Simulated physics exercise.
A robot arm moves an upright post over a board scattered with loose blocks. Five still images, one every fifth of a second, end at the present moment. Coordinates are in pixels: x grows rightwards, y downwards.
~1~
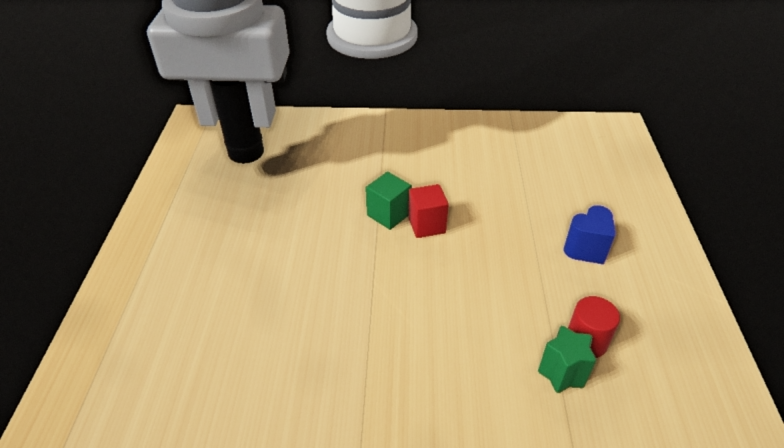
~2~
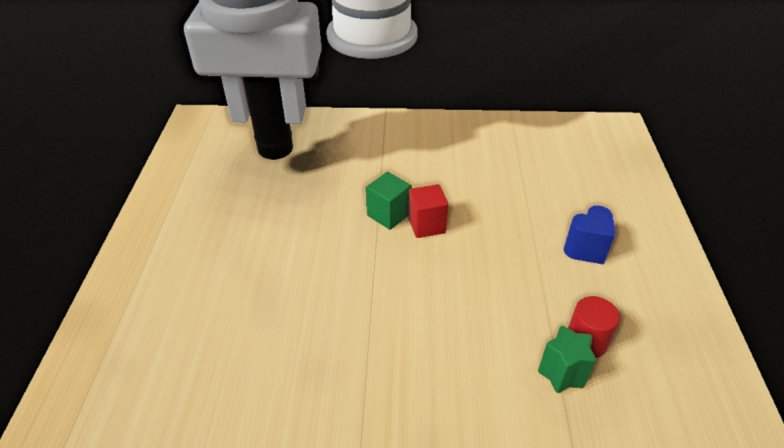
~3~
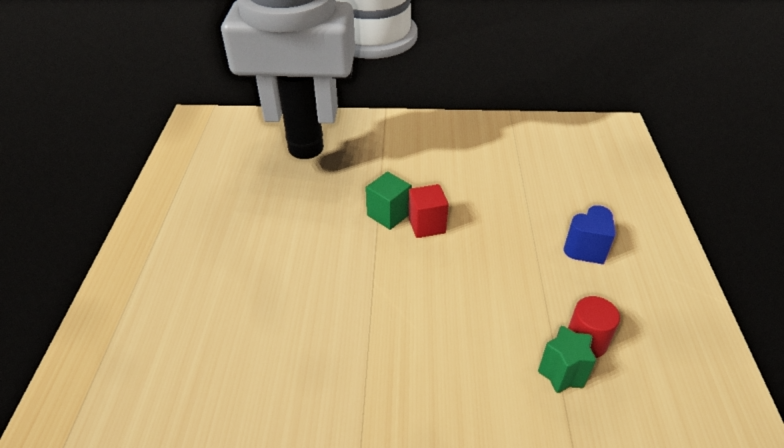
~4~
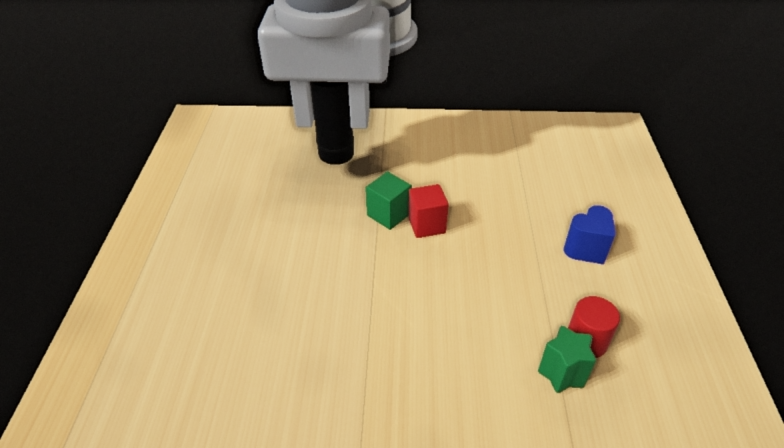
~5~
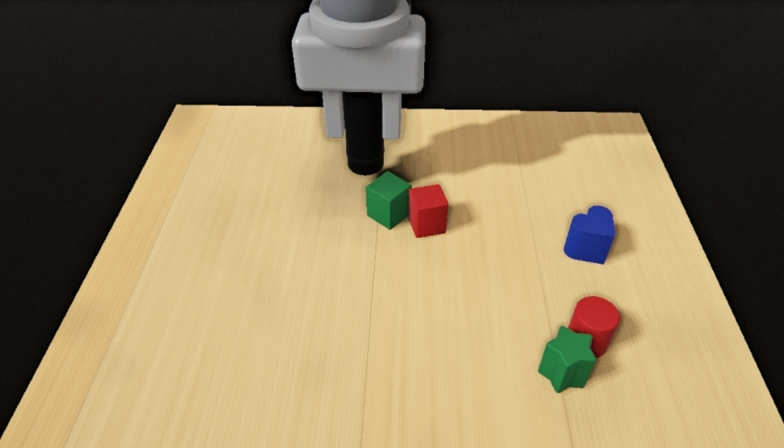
On a wooden board with scattered red, green and blue blocks, a robot arm moves a black post rightward beside a green block.
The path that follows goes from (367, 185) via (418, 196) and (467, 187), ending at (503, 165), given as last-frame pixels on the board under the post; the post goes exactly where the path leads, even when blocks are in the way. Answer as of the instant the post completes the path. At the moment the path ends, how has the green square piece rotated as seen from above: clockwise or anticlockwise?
Viewed from the top, it goes clockwise.
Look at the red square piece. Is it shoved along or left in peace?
Somewhere new.
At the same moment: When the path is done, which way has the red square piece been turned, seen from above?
The turn is anti-clockwise.
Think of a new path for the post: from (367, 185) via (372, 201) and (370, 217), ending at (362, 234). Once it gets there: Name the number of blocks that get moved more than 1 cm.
I expect two blocks to be moved by more than 1 cm.
The first path, step by step. One third of the way, post at (419, 176); green square piece at (402, 188), turned 65° clockwise; red square piece at (433, 204), turned 35° anticlockwise.
Two thirds of the way, post at (470, 167); green square piece at (402, 188), turned 65° clockwise; red square piece at (433, 204), turned 35° anticlockwise.
At the end, post at (507, 145); green square piece at (402, 188), turned 65° clockwise; red square piece at (433, 204), turned 35° anticlockwise.
